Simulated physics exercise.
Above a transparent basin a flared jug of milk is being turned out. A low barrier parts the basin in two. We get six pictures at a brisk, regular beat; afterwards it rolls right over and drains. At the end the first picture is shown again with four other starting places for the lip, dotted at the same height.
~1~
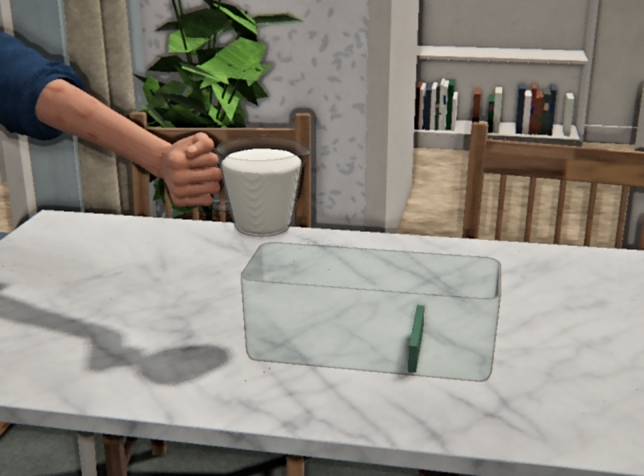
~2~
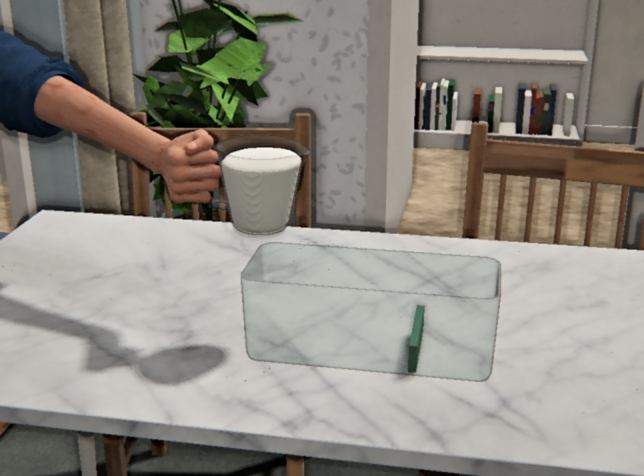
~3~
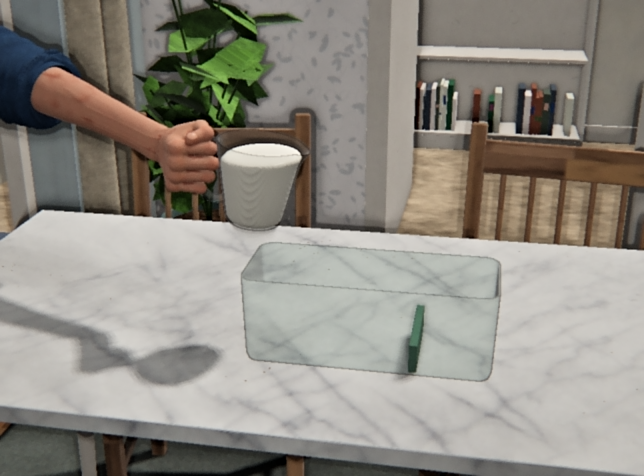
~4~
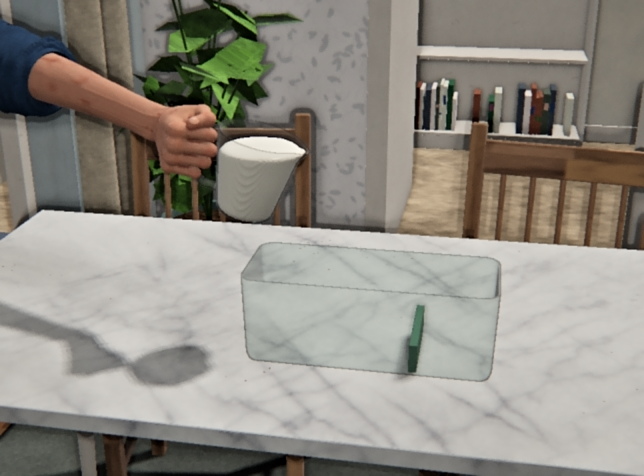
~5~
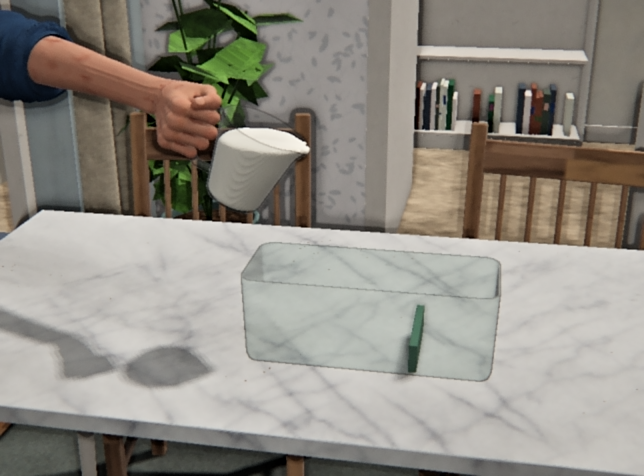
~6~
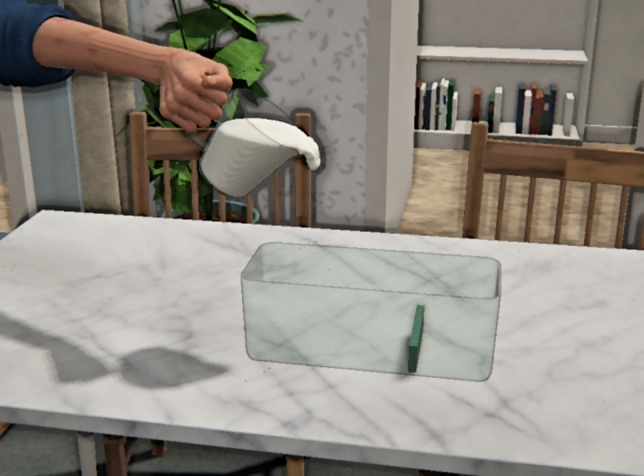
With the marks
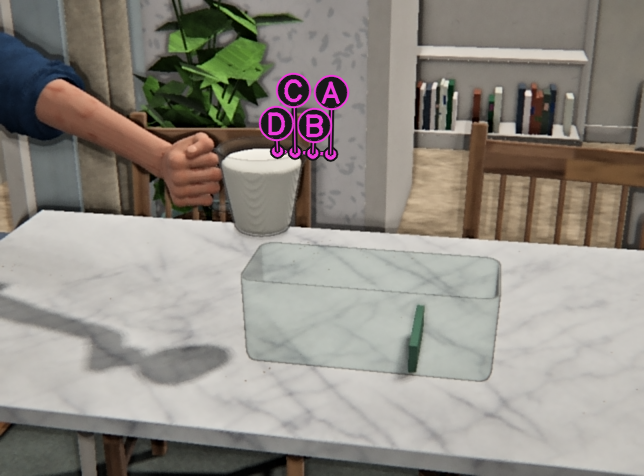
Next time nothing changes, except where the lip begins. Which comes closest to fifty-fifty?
A beats the others.
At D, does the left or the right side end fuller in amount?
The left one.
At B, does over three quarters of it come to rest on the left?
Yes, it does.
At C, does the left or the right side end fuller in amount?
The left one.
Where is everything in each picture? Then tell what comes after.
In the first picture, upright, lip at (309, 153); basin from (247, 356) to (491, 379); top of the wall at (417, 324); nothing has left yet.
In the second picture, upright, lip at (309, 153); nothing has left yet.
In the third picture, tipped about 7°, lip at (309, 153); nothing has left yet.
In the fourth picture, tipped about 15°, lip at (309, 152); nothing has left yet.
In the fifth picture, tipped about 25°, lip at (308, 152); nothing has left yet.
In the sixth picture, tipped about 38°, lip at (308, 152); milk is over the lip, down to (315, 165).
On the marked copy, A at (330, 154); B at (312, 153); C at (295, 152); D at (277, 151).
For dot A, about 50 % ends left of the wall and 49 % right of it.
For dot B, about 86 % ends left of the wall and 10 % right of it; 4 % is lost outside.
For dot C, about 89 % ends left of the wall and 8 % right of it.
For dot D, about 85 % ends left of the wall and 12 % right of it.
